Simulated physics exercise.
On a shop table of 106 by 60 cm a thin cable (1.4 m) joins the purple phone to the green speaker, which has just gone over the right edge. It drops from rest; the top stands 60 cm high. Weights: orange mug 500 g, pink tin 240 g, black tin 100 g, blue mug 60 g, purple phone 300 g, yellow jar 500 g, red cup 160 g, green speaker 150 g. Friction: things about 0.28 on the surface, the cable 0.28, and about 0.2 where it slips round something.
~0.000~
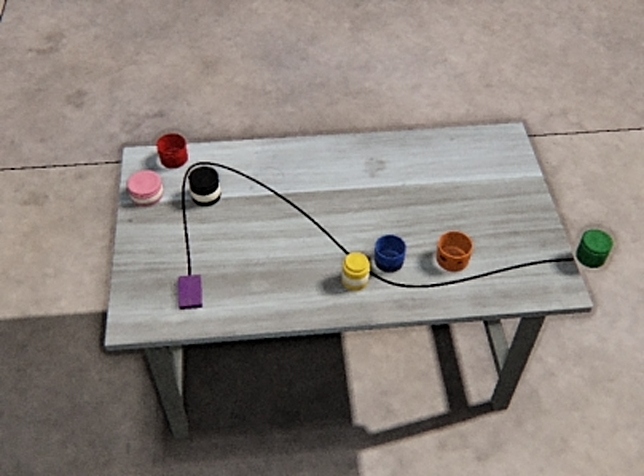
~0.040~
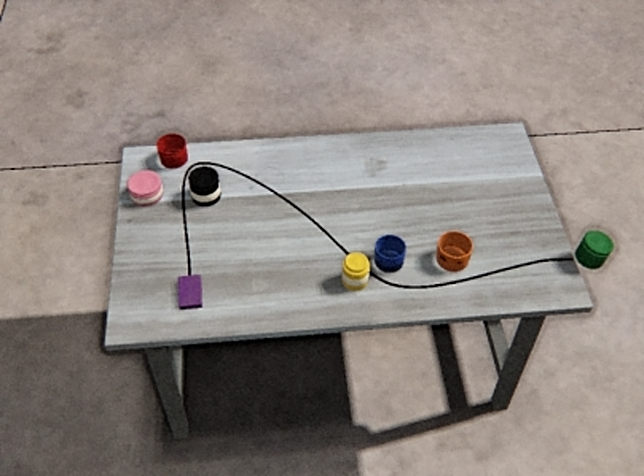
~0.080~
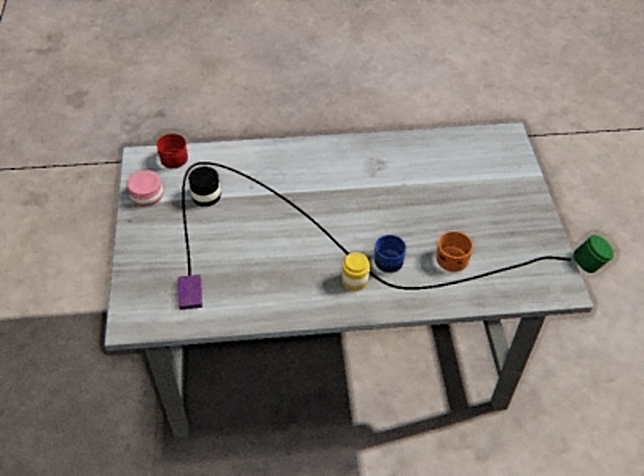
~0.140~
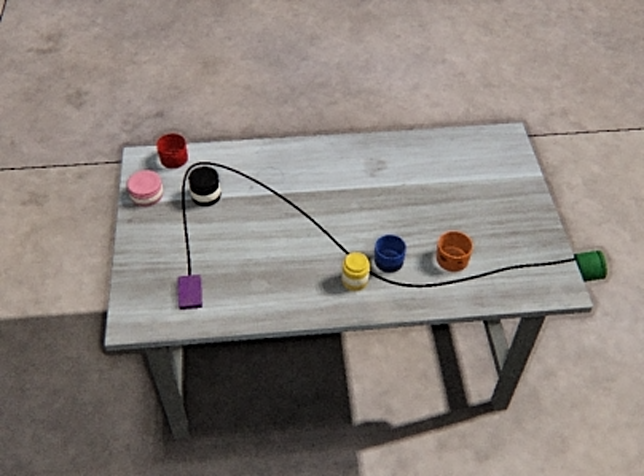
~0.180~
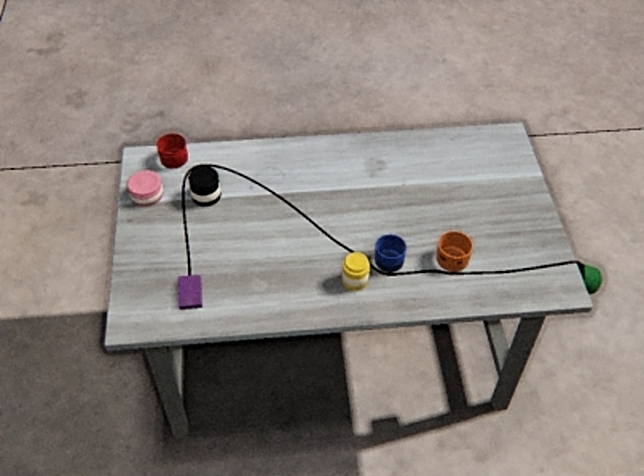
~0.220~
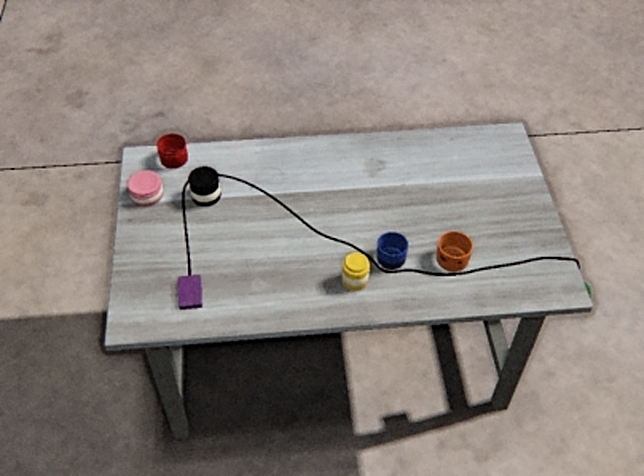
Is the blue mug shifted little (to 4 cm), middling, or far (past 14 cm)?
The blue mug shifts a middling way.
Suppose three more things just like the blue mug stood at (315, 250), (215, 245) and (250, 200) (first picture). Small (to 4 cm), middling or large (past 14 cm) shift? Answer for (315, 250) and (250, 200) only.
In turn: Small, large.
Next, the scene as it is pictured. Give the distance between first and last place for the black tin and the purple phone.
About: Black tin off the top, purple phone 2 cm.
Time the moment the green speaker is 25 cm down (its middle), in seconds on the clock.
About: 0.32 s.
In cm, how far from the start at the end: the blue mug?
Blue mug 8 cm.
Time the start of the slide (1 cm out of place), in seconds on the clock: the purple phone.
Purple phone 0.65 s.
By 0.5 s, the cable's tail end at (190, 277); blue mug 8 cm off its start, black tin 15 cm off its start, green speaker over the edge.
By 0.7 s, the cable's tail end at (199, 275); blue mug 9 cm off its start, black tin 41 cm off its start, green speaker over the edge.
By 1.0 s, the cable's tail end at (199, 275); blue mug 9 cm off its start at (409, 221), black tin over the edge, green speaker over the edge.
By 1.2 s, the cable's tail end at (199, 275); blue mug 9 cm off its start, black tin over the edge, green speaker over the edge.
By 2.4 s, the cable's tail end at (199, 275); blue mug 9 cm off its start at (409, 221), black tin over the edge, green speaker over the edge, purple phone 1 cm off its start at (194, 288).
